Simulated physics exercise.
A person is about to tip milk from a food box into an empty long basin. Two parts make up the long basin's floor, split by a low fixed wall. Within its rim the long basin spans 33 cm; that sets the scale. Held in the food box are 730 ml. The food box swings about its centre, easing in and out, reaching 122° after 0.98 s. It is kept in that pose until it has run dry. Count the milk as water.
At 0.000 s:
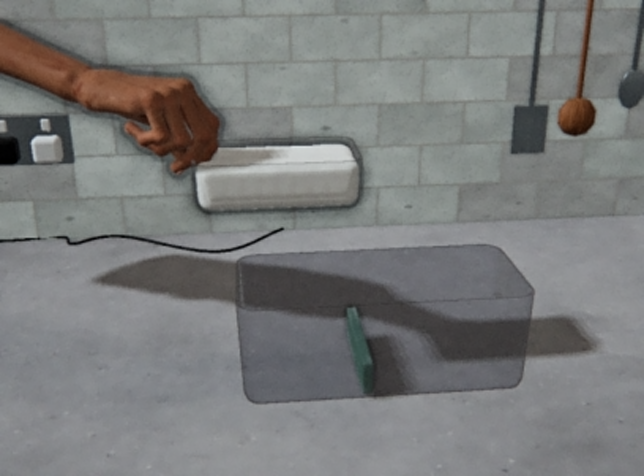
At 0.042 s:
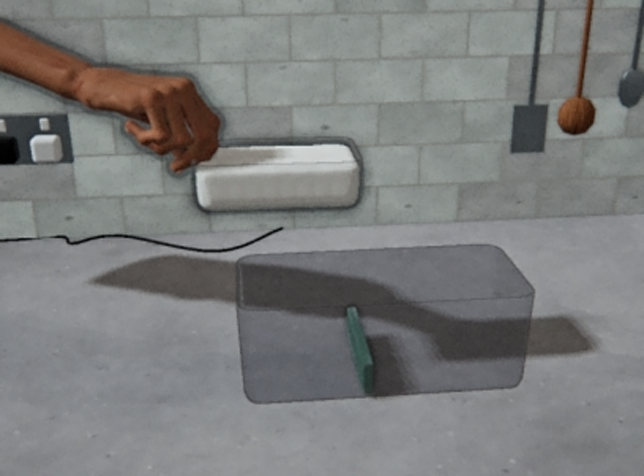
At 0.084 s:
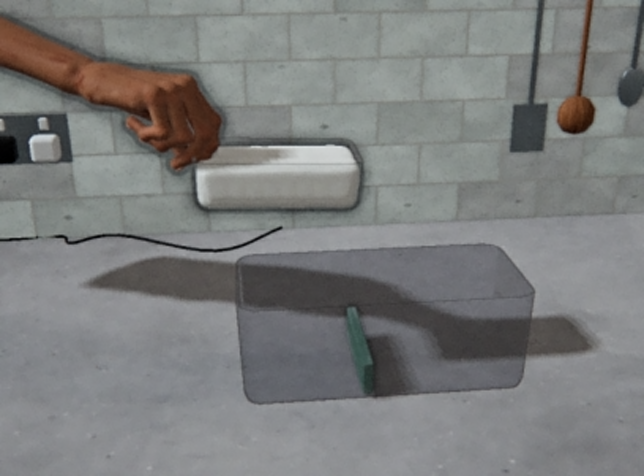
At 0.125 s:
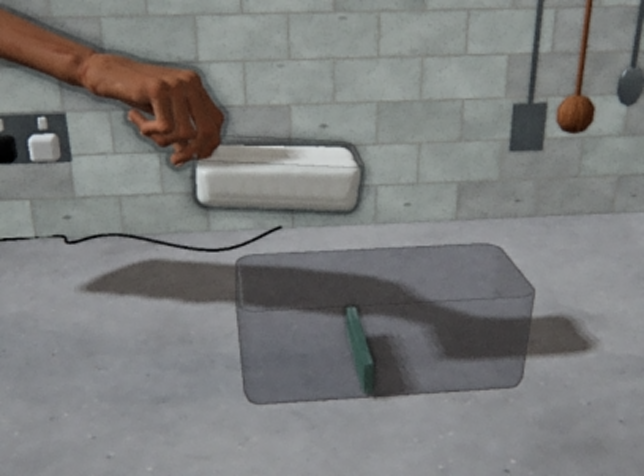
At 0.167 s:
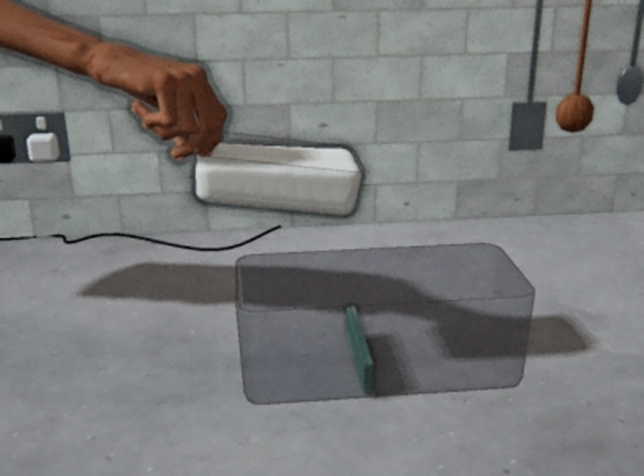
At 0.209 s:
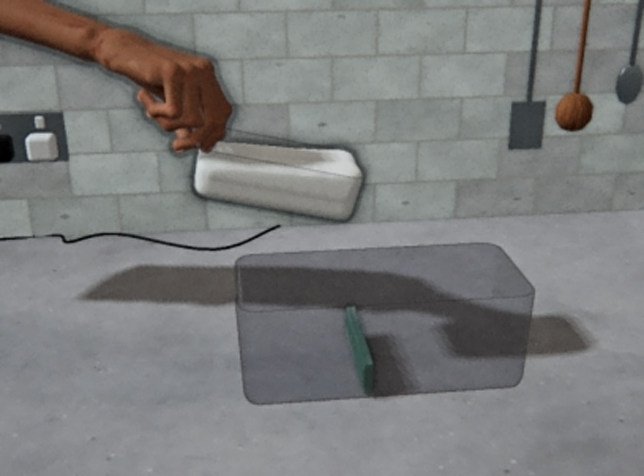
On a grey kitchen worktop, a hand held a white food box above a clear, empty long basin with a green divider, then slowly tilted the box slightly, its right end dipping lower.
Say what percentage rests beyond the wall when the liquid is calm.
Roughly 78 per cent rests beyond the wall.
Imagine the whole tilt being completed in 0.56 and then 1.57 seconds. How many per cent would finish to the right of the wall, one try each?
Respectively 70 and 75 %.
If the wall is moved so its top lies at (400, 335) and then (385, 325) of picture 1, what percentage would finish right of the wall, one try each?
Respectively 50 and 70 %.
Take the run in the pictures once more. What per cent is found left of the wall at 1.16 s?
The left part holds close to 16 per cent.
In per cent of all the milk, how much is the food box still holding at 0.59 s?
About 10 per cent.
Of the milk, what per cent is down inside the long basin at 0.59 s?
About 46 per cent.
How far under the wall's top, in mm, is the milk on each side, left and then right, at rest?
34 mm left, 18 mm right.
After 0.59 s the tilt is 80° and 10 per cent is still to pour, 0 is left of the wall and 46 right of it.
After 0.87 s the tilt is 118° and 0 per cent is still to pour, 15 is left of the wall and 78 right of it.
After 1.16 s the tilt is 122° and 0 per cent is still to pour, 16 is left of the wall and 78 right of it.
After 1.48 s the tilt is 122° and 0 per cent is still to pour, 16 is left of the wall and 78 right of it.
In the end 16 per cent lies left of the wall, 78 right of it and 6 outside.
